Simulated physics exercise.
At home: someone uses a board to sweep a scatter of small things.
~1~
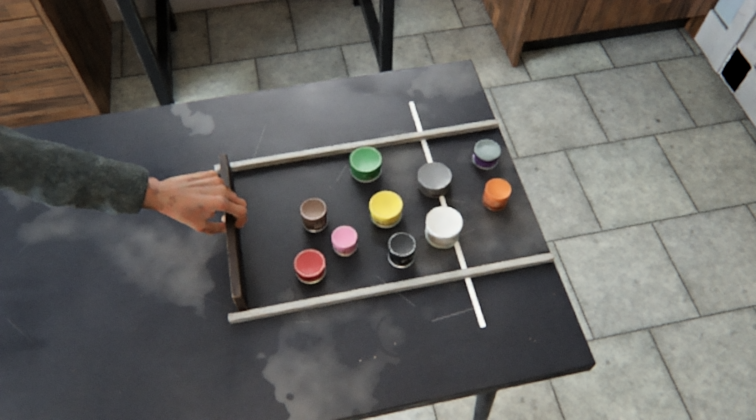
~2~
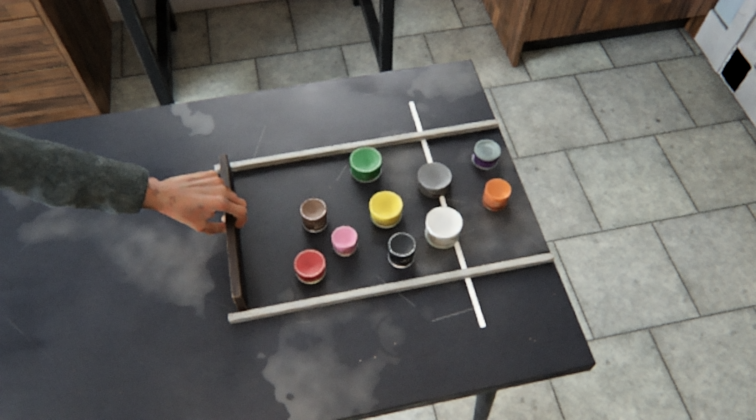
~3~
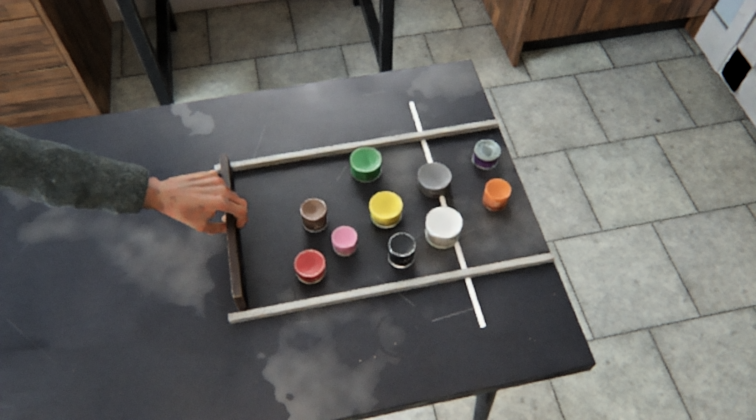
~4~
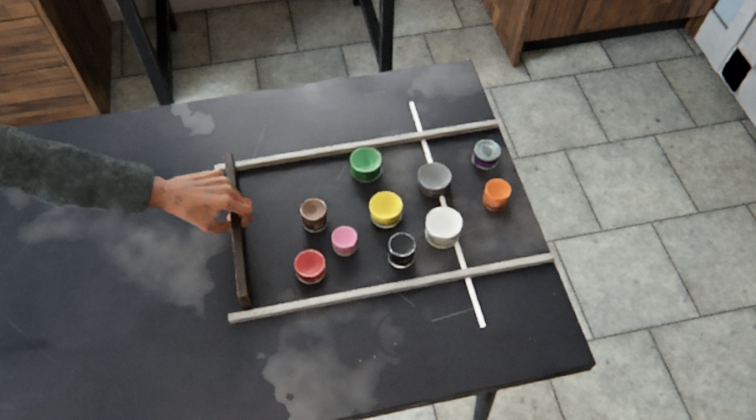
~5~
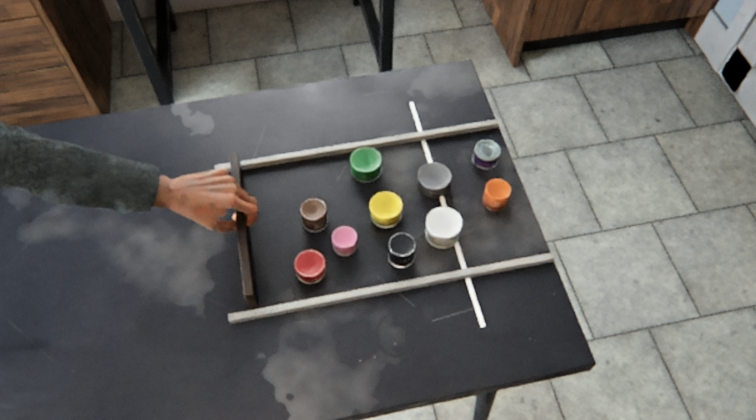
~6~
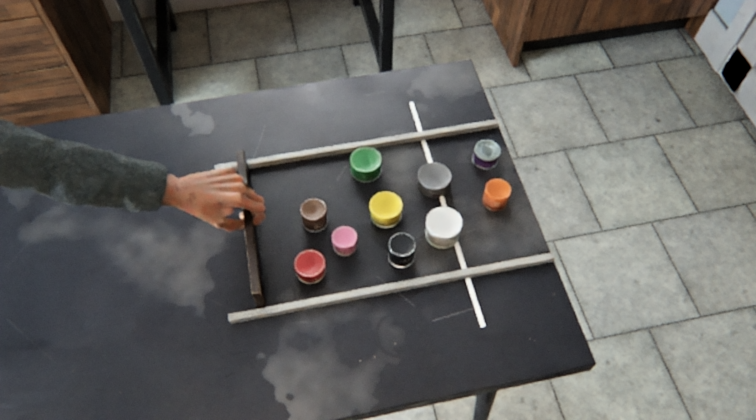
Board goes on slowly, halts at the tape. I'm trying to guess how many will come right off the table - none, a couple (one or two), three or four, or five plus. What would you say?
I predict not one will slip off.
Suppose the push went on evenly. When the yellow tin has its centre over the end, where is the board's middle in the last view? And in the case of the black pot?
First it's close to (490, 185), next close to (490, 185).
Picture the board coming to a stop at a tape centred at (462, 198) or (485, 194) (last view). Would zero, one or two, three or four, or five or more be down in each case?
In turn: Not one, then three to four.
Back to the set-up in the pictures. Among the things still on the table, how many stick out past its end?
That would be 0.
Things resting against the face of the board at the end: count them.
The count comes out at 4.
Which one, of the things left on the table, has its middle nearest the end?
It would be the orange tub.
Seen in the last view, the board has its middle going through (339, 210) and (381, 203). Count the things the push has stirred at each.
Answer - first 3, then 7.
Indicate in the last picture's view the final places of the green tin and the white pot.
Around (444, 150), then around (503, 220).
Early on, none off yet; purple tin at rest near (486, 155); orange tub at rest near (497, 195); grey tub at rest near (434, 180).
Finally, the number that fall off is zero.
